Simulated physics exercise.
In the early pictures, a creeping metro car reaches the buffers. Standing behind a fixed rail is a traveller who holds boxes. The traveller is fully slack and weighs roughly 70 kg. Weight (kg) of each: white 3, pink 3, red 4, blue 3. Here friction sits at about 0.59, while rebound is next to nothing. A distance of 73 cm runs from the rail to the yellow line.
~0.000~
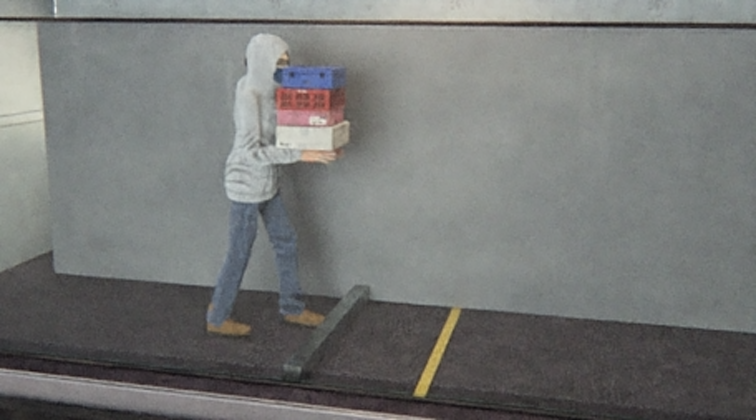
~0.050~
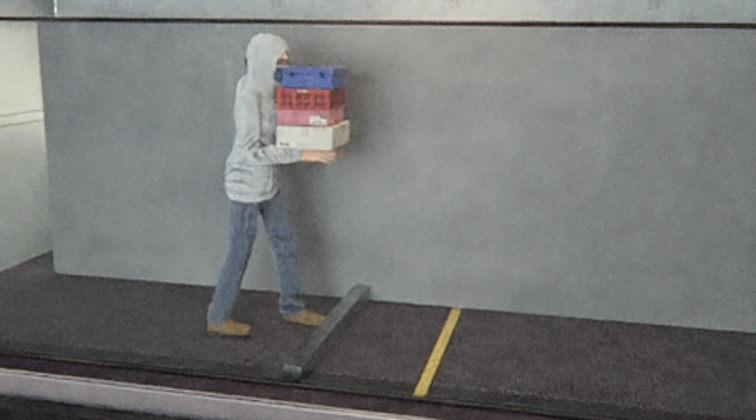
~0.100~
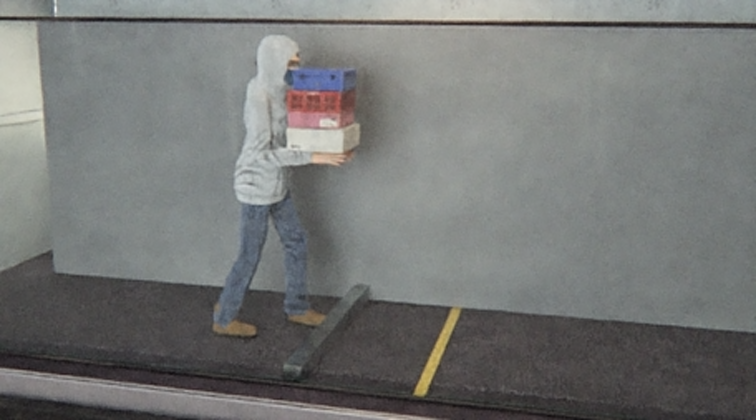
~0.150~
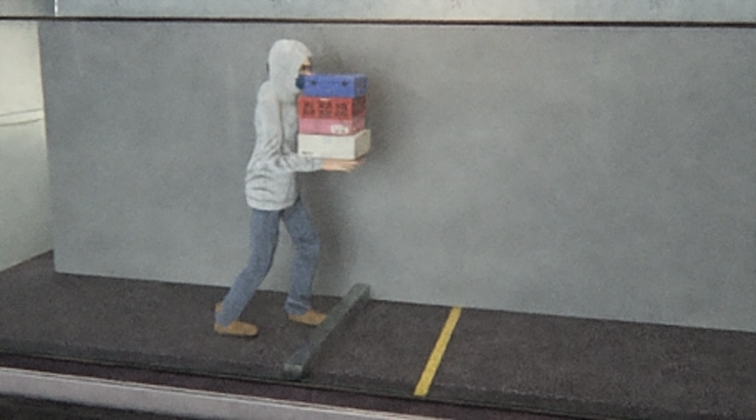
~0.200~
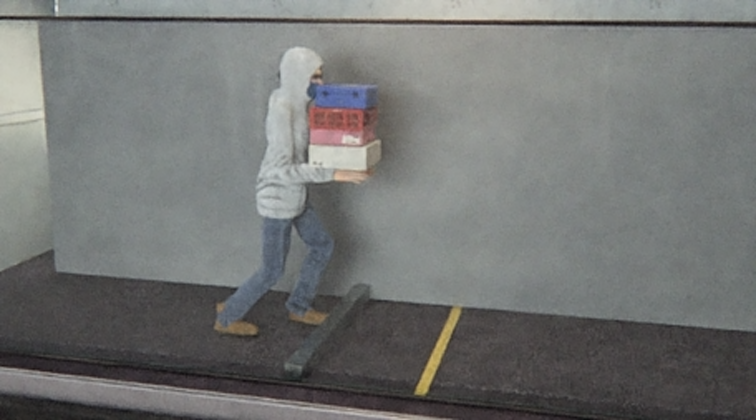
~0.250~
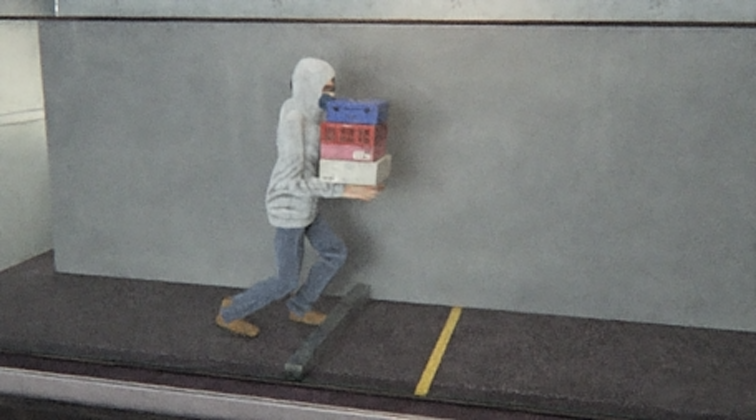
A hooded person holding stacked crates and boxes leans and lurches rightward, knees bending lower.
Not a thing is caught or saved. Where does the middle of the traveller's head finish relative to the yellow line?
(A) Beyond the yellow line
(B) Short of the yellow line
(A) Beyond the yellow line.
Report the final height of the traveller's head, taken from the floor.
The head ends up around 15 centimetres high.
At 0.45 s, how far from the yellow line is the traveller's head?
Measured short of the mark: Approx. 50 cm.
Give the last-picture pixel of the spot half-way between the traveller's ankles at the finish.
Roughly at (313, 299).
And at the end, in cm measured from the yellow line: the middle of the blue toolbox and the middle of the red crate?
So the blue toolbox finishes 110 centimetres past, while the red crate finishes 60 centimetres past.
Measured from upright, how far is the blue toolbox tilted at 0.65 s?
Close to 30 degrees off upright.
After 0.45 s the traveller's head is 50 cm short of the yellow line, near (363, 164) in the last picture's view.
After 0.65 s the traveller's head is 1 cm past the yellow line, near (448, 248) in the last picture's view.
After 0.95 s the traveller's head is 24 cm past the yellow line, near (488, 294) in the last picture's view; the white carton 14 cm short of the yellow line, tilted 5°.
When all is still (2.0 s), white carton stops short of the yellow line; pink carton crosses the yellow line; red crate crosses the yellow line; blue toolbox crosses the yellow line; traveller's head crosses the yellow line.
